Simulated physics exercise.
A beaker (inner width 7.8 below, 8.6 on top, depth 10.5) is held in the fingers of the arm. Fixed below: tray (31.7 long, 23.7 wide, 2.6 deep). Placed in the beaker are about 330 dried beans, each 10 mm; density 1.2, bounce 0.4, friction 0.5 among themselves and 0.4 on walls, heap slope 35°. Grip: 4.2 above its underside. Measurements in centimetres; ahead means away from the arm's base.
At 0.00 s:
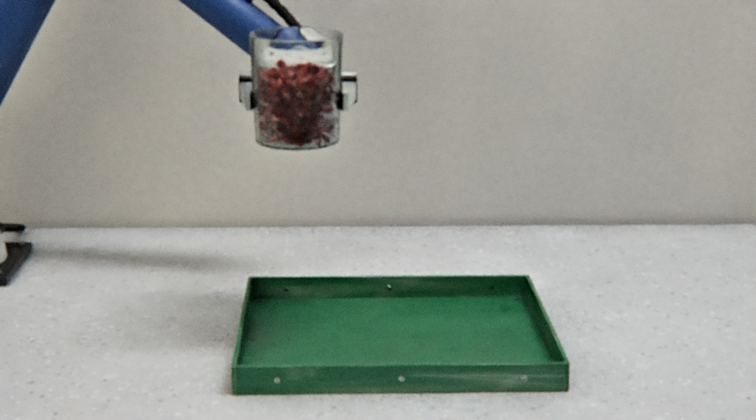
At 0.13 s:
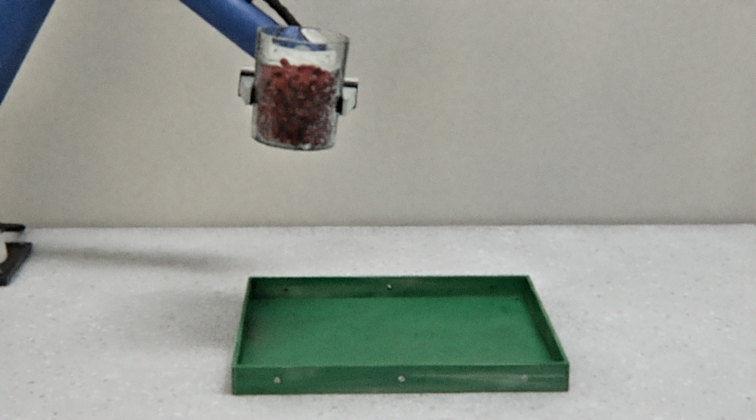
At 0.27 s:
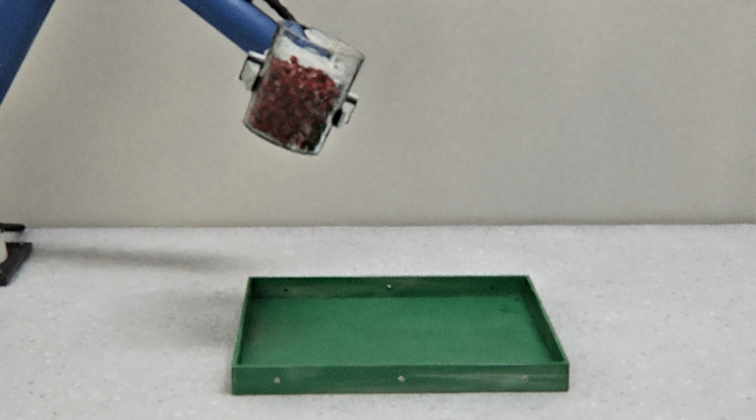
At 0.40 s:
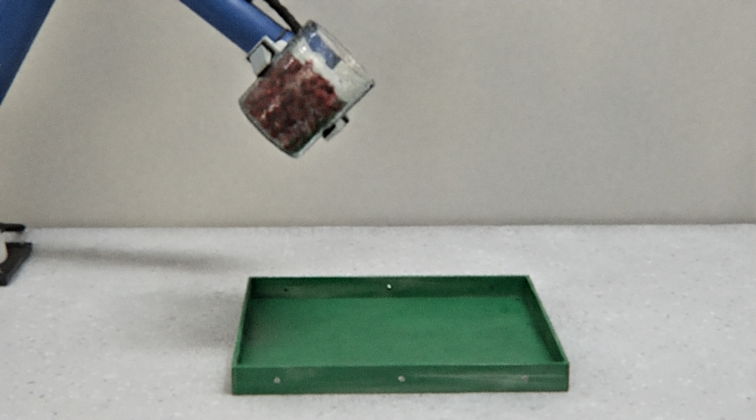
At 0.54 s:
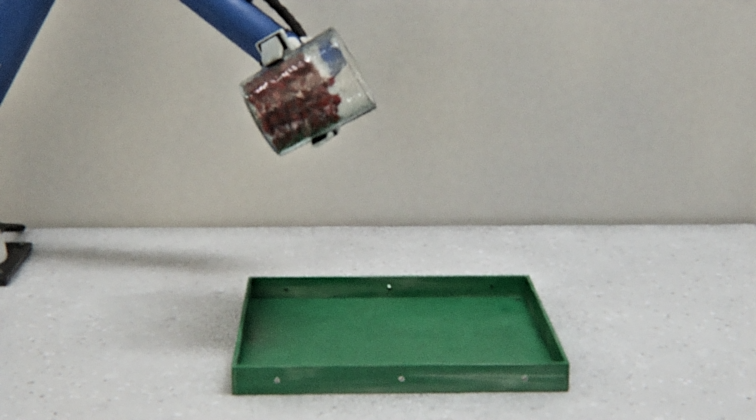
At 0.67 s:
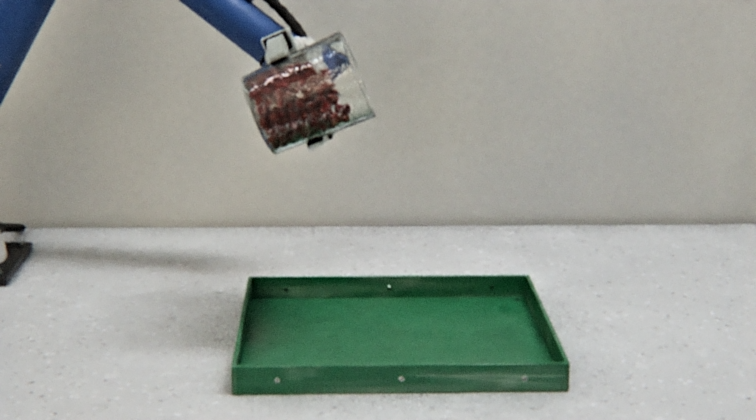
At first, a blue robot arm holds a clear beaker of dark red beans upright above and behind an empty green tray. The arm then tilts the beaker to the right, steadily at first and more slowly later, until it lies well over on its side, the beans shifting toward its rim.
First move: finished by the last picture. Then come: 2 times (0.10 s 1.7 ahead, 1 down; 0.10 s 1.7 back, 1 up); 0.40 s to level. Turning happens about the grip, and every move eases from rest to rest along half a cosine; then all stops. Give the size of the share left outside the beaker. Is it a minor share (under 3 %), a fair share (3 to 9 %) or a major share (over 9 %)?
It is a minor share.
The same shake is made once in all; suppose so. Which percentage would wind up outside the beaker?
In that case, some 0 per cent.
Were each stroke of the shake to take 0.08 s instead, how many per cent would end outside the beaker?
I'd expect some 0 per cent.
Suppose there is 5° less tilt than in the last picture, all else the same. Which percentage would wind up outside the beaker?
It would be near 0 per cent.
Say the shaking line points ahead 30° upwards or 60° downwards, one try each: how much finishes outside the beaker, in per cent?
Near 5 and 0 percent respectively.
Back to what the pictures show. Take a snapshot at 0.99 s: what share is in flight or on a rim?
Estimated fraction: Near 0 %.
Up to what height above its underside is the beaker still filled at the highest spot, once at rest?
9.5 cm.
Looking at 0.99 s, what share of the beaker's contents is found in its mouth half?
Close to 30 in a hundred.
After 0.99 s, tilted 67° forward, highest piece 28 above the table; 332 in the beaker.
After 1.31 s, tilted 23° forward, highest piece 31 above the table; 332 in the beaker.
After 1.67 s, level, highest piece 32 above the table; 332 in the beaker.
After 2.72 s, level, highest piece 32 above the table; 332 in the beaker.
At rest, 332 in the beaker. That is 0 % outside the beaker.
